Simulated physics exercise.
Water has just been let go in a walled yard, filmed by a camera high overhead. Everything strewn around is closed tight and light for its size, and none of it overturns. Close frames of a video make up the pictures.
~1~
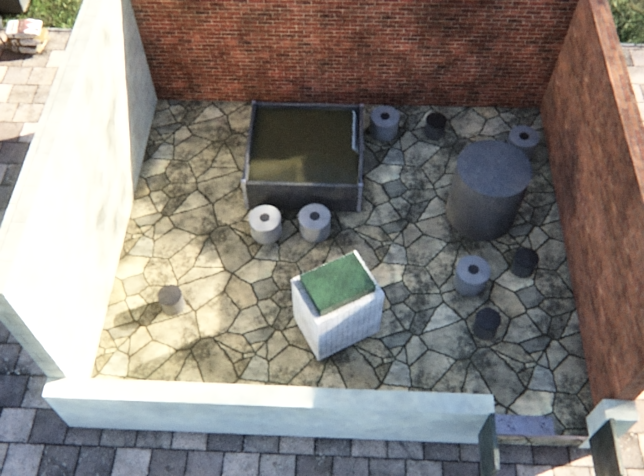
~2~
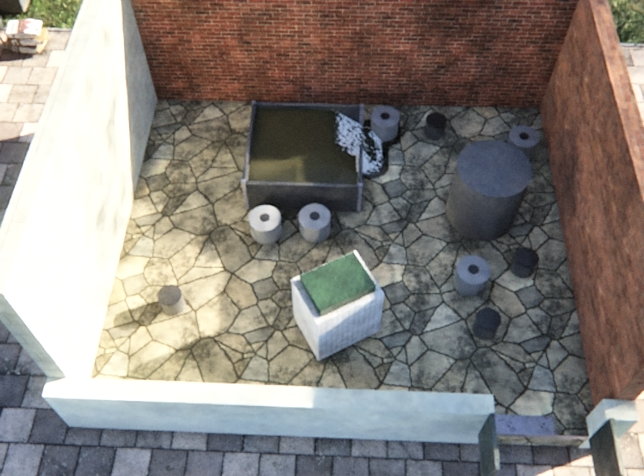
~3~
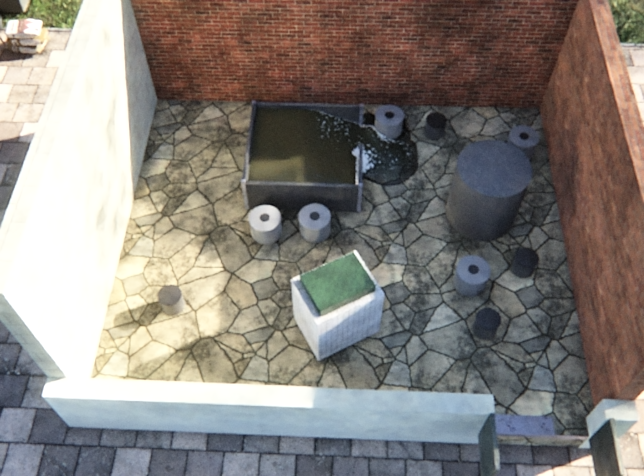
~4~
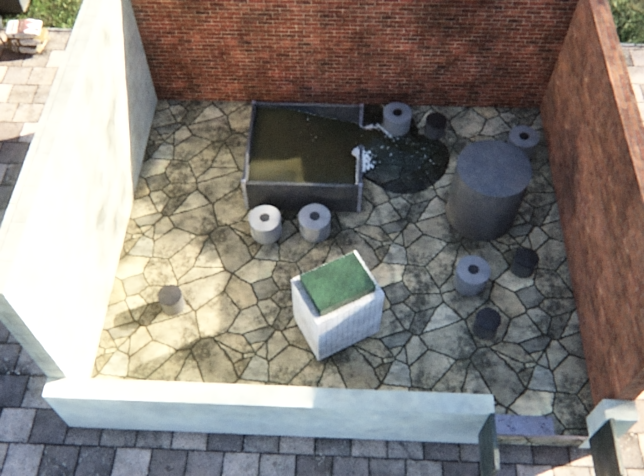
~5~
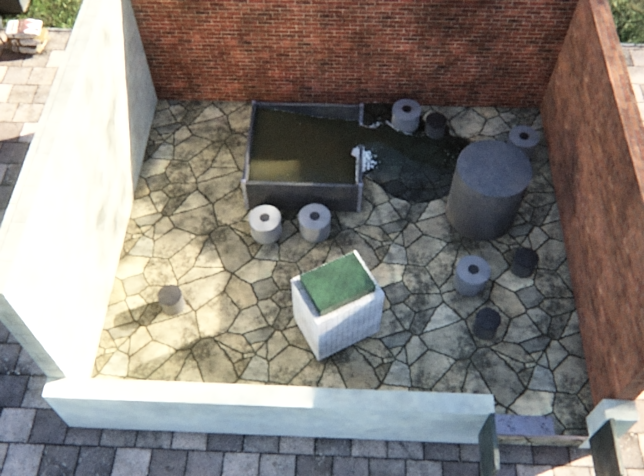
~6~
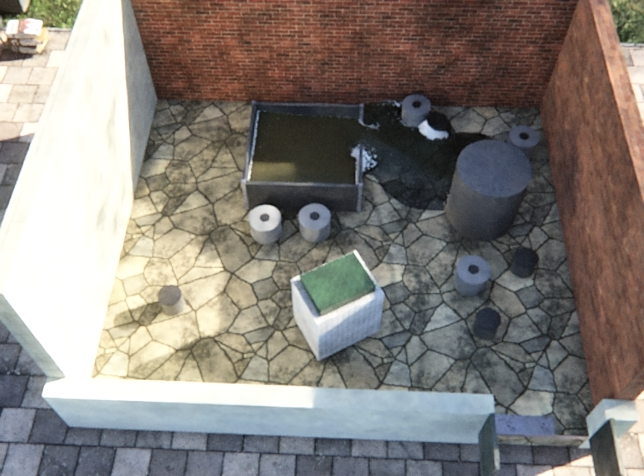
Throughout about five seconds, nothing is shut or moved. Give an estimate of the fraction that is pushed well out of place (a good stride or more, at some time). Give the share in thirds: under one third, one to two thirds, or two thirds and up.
Looks to me like between one and two in three get shifted a long way.
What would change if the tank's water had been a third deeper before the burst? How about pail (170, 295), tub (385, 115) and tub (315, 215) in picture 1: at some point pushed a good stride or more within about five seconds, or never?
Order as given: Not past it; displaced that much; not past it.
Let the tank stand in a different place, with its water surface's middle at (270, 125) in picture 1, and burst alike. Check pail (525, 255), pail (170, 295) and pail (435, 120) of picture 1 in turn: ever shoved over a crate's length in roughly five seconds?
Taking them in order, went past that, fell short, went past that.
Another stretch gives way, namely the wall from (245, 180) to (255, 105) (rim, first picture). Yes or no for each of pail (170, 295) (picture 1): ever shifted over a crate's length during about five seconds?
I'd say it goes the distance.
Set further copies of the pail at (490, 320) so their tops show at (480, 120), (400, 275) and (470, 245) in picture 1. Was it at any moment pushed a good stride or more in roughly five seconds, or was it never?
The first travels far, the second sits tight and the third sits tight.
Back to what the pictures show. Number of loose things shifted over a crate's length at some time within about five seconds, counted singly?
That adds up to 5.
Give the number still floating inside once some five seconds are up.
I make it 1 of them.
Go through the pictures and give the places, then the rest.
A tub at (385, 116), on the bottom; a pail at (437, 120), on the bottom; 0 of 10 have shifted, in the first frame.
A tub at (385, 116), on the bottom; a pail at (437, 120) rests on the ground; 0 of 10 have shifted, in the second frame.
A tub at (390, 115) rests on the ground, close to its start; a pail at (437, 120) rests on the ground; 1 of 10 have shifted, in the third frame.
A tub at (398, 113) rests on the ground, close to its start; a pail at (437, 120) rests on the ground; 1 of 10 have shifted, in the fourth frame.
A tub at (407, 109) rests on the ground, a stride from its start; a pail at (437, 120) rests on the ground; 1 of 10 have shifted, in the fifth frame.
A tub at (417, 105), on the bottom, a stride from its start; a pail at (438, 119), on the bottom; 1 of 10 have shifted, in the sixth frame.
A moment on, 2 of 10 are well off their spots; 0 afloat.
Next, 3 of 10 are well off their spots; 3 afloat.
Later, 4 of 10 are well off their spots; 3 afloat.
In the end, 5 of 10 are well off their spots, and 5 have been at some point; 1 afloat.
